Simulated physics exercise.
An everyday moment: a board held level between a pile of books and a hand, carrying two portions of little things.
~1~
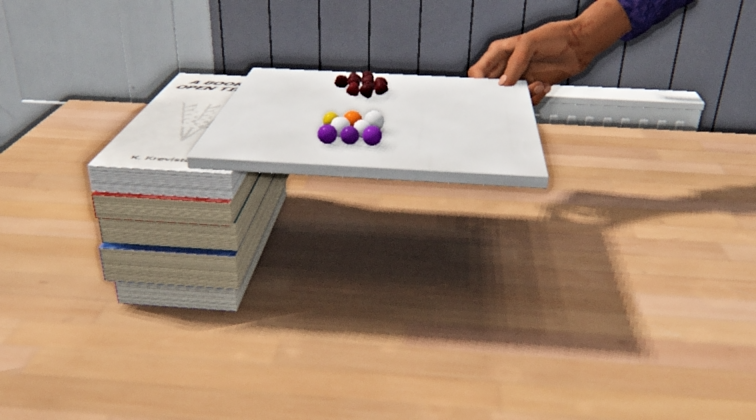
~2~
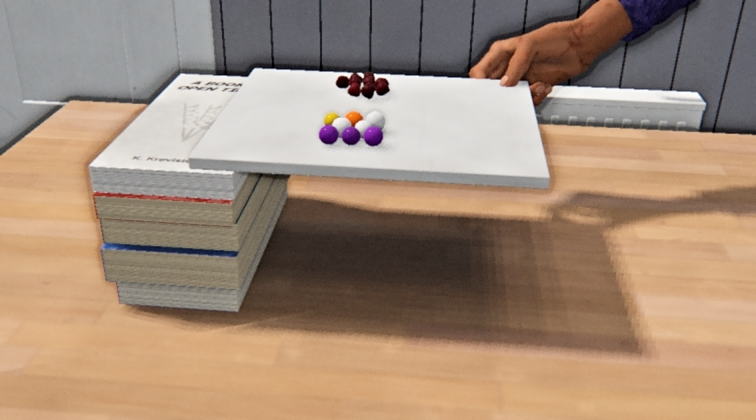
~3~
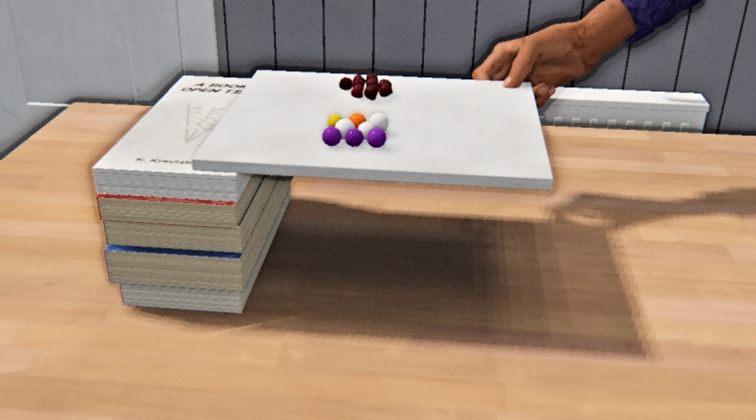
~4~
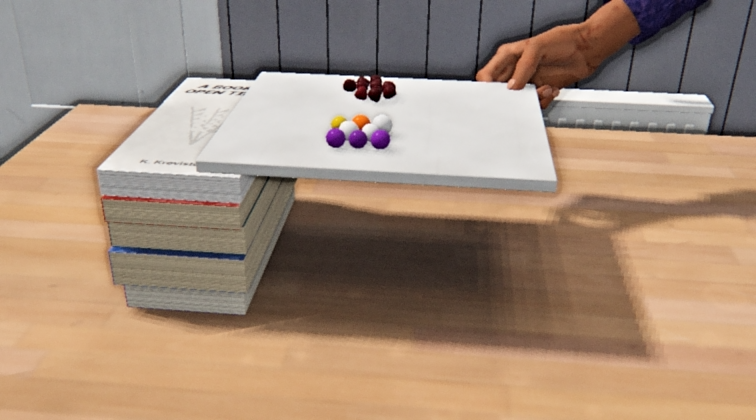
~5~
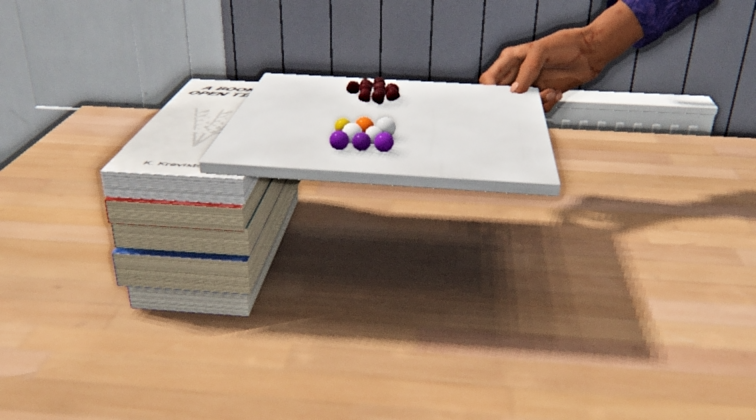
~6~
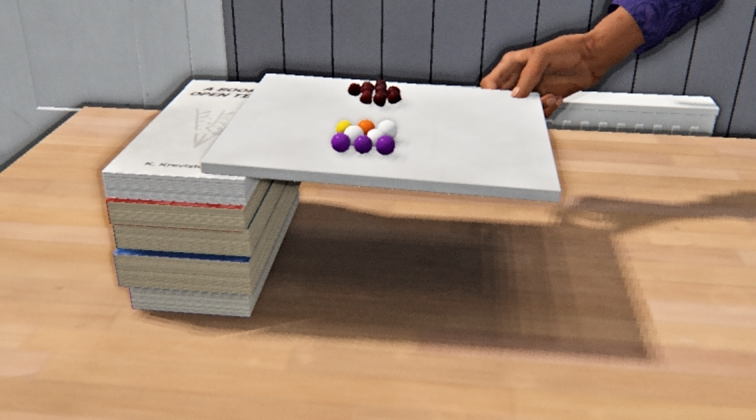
The camera drifts very slightly, shifting the whole view a little right and down as it looks from the front and slightly above at a pale wooden table before grey panelling. A white board spans from a tall book stack at left to a hand in a purple sleeve at right, with white, purple, yellow and orange balls nearer and dark red ones behind. The hand keeps the board nearly level, its held end dipping barely at the last, while both groups stay in place on it.
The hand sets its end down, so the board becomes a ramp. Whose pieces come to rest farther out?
The near lot goes farther.
Then, 0.33 s past the last view, board sloping at 11°; near lot all still on the board; far lot all still on the board.
Then, 0.76 s past the last view, board sloping at 24°; near lot mostly less than half a board's length out; far lot all still on the board.
Then, 1.22 s past the last view, board resting at 33°; near lot mostly up to a board's length out; far lot mostly up to a board's length out.
Finally, board resting at 33°; near lot mostly one to two board lengths out, about a third gone off the table; far lot mostly up to a board's length out; the near lot has gone farther.
